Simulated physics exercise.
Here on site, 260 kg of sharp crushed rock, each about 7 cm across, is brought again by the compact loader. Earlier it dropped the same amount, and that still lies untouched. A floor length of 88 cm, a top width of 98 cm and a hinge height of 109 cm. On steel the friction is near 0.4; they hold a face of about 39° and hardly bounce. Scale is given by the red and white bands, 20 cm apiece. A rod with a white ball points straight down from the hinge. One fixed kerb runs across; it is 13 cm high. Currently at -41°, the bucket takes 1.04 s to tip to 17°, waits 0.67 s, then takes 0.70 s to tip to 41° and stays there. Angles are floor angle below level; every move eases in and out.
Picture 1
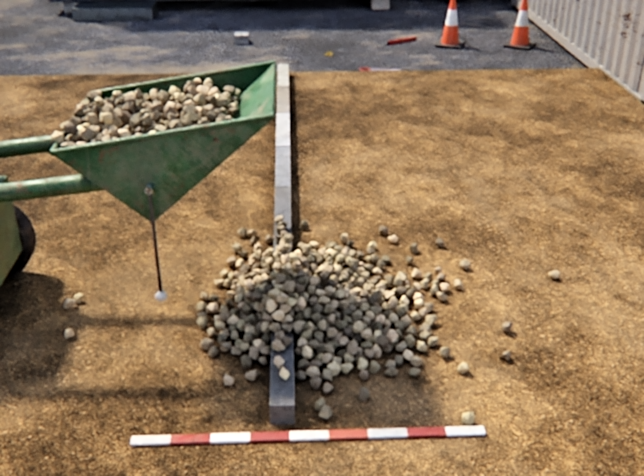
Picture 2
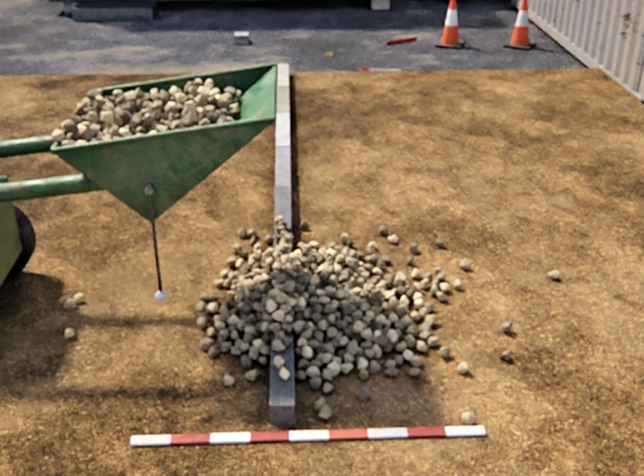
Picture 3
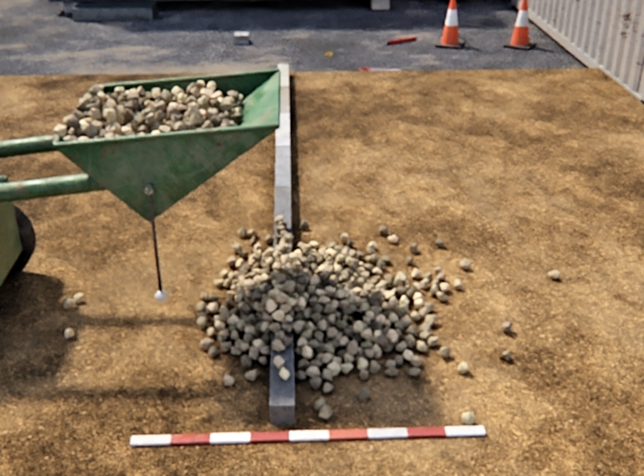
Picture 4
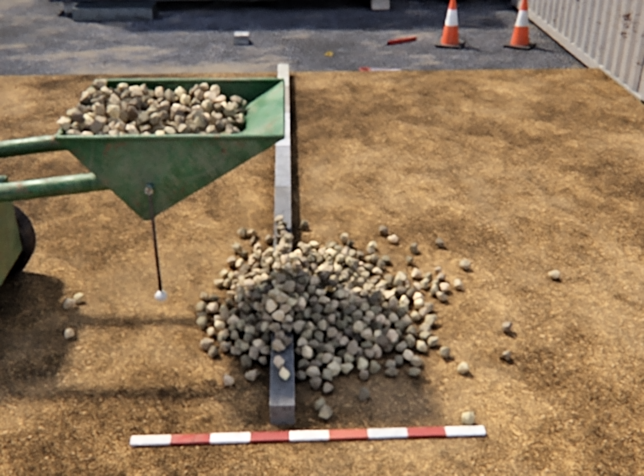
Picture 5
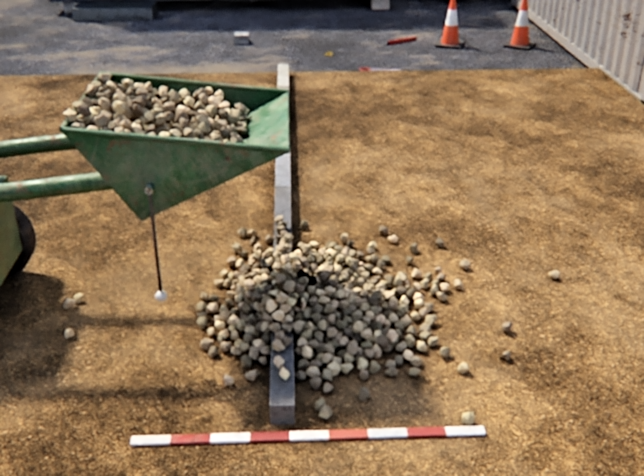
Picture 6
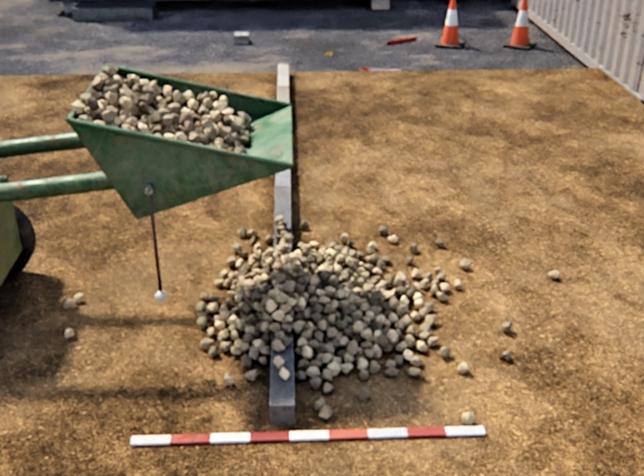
The clip opens on a green bucket full of rounded stones at the left, above a heap straddling a kerb, behind a red and white bar. Barely moving at first, the bucket then rotates gradually clockwise, its right lip lowering and its left edge rising, while the heap stays unchanged.
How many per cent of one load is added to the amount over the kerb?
About 56 per cent of a load.
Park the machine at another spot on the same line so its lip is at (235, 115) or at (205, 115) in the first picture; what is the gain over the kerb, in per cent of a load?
The first would add around 20 per cent, the second around 5 per cent.
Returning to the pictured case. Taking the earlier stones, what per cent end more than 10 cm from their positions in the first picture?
Close to 0 in a hundred of them.
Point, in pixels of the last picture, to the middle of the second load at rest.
Centre: Approx. (298, 282).
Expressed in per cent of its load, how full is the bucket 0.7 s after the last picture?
Reading: Near 100 % of the load.
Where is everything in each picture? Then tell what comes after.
In the first frame, the bucket is at -41°, its lip at (274, 116); the top of the load is at (204, 94). The earlier load is highest near (289, 282), 26 cm above ground level, 33 % on this side of the kerb, 67 % over the kerb.
In the second frame, the bucket is at -40°, its lip at (275, 119); the top of the load is at (179, 95).
In the third frame, the bucket is at -37°, its lip at (279, 126); the top of the load is at (114, 100).
In the fourth frame, the bucket is at -32°, its lip at (284, 137); the top of the load is at (99, 94).
In the fifth frame, lip at (289, 151), floor tilted -26°, highest stones at (101, 87).
In the sixth frame, lip at (293, 166), floor tilted -19°, highest stones at (108, 81).
Then, 0.3 s after the last picture the floor is at 8°; in per cent of one load, 100 in the bucket, 33 on this side of the kerb, 67 over the kerb; the foremost stones are at (475, 285).
Then, 0.7 s after the last picture the floor is at 17°; in per cent of one load, 100 in the bucket, 33 on this side of the kerb, 67 over the kerb; the foremost stones are at (475, 285).
Then, 2.4 s after the last picture the floor is at 41°; in per cent of one load, 5 in the bucket, 78 on this side of the kerb, 117 over the kerb; the foremost stones are at (475, 285).
Then, 4.9 s after the last picture the floor is at 41°; in per cent of one load, 0 in the bucket, 77 on this side of the kerb, 123 over the kerb; the foremost stones are at (475, 285). Net gain over the kerb, 56.
